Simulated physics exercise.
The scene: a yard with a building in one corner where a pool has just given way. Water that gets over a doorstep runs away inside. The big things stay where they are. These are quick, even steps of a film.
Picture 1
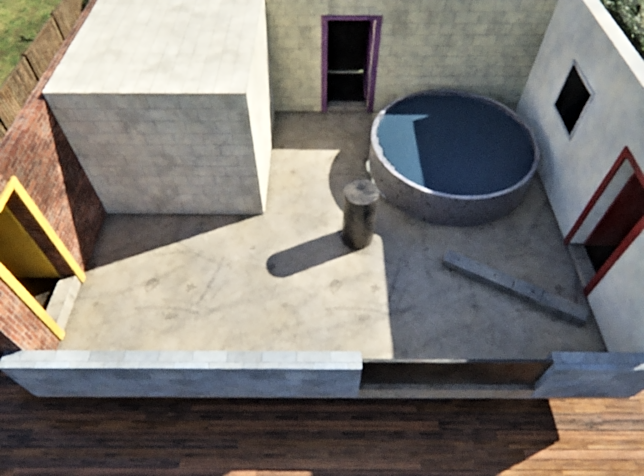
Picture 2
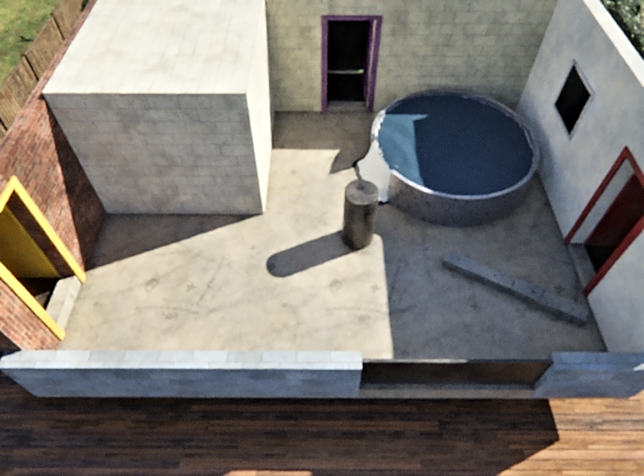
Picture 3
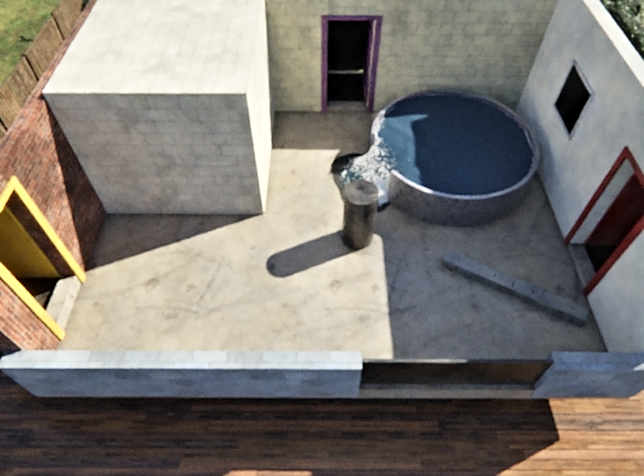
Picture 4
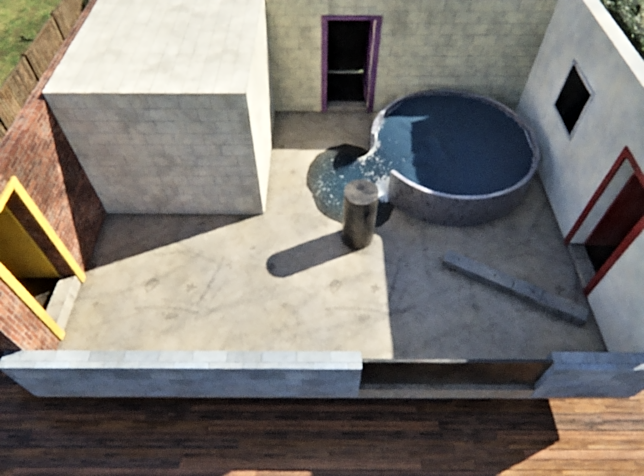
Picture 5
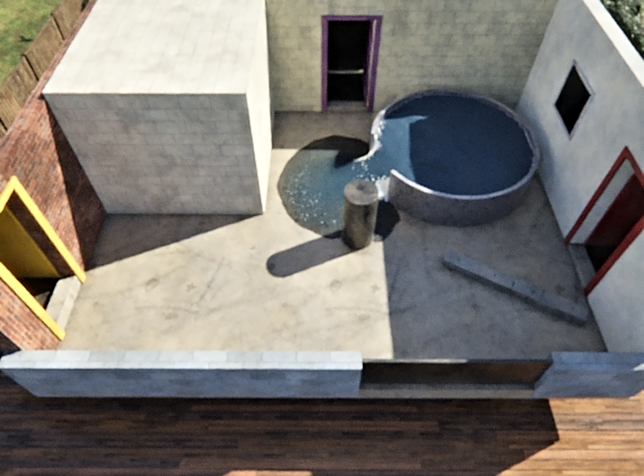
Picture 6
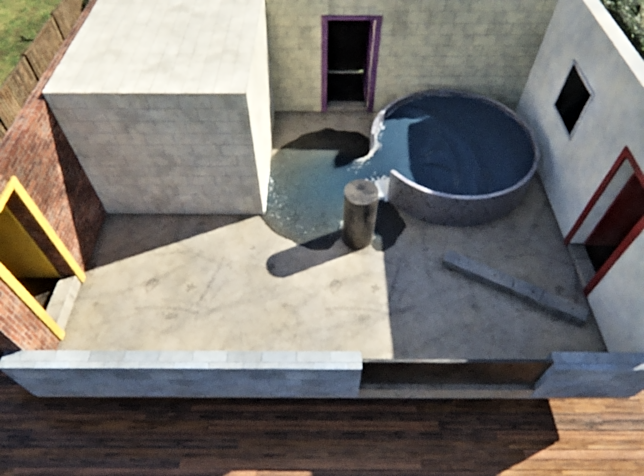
At the start, still water fills a round tank in the walled yard, with a short post standing beside it. A gap opens in the tank's left side and water pours out around the post, then spreads leftward across the paved floor in a widening pool, reaching the pale block-shaped building.
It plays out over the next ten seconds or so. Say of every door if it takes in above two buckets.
In the end: The purple door takes more than that; the yellow door stays under that; the red door stays under that.
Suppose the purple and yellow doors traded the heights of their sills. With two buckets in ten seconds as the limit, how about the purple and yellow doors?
My reading: Purple door is under, yellow door takes more.
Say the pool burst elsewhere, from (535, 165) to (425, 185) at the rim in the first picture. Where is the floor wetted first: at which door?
That is the door marked red.
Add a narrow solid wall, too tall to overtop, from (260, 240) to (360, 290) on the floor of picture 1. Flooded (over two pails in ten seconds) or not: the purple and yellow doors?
Then: Purple is over, yellow lets less in.
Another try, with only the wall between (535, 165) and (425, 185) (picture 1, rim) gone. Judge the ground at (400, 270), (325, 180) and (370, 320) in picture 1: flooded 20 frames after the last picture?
One after the other: Flooded, dry, covered.
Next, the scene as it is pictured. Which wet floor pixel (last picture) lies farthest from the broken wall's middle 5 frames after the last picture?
At about (166, 259).
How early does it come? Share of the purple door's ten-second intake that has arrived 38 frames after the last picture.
Some 15 per cent.
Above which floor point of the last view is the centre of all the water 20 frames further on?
At about (374, 190).
A moment on, water covers 25 % of the floor; the purple door not reached, the yellow door not reached, the red door not reached.
Next, water covers 40 % of the floor; the purple door wet at the sill, nothing in, the yellow door not reached, the red door not reached.
Then, water covers 55 % of the floor; the purple door wet at the sill, nothing in, the yellow door wet at the sill, nothing in, the red door not reached.
Later, water covers 80 % of the floor; the purple door under two buckets in, the yellow door wet at the sill, nothing in, the red door not reached.
In the end, water covers 95 % of the floor; the purple door over two buckets in, the yellow door wet at the sill, nothing in, the red door wet at the sill, nothing in.
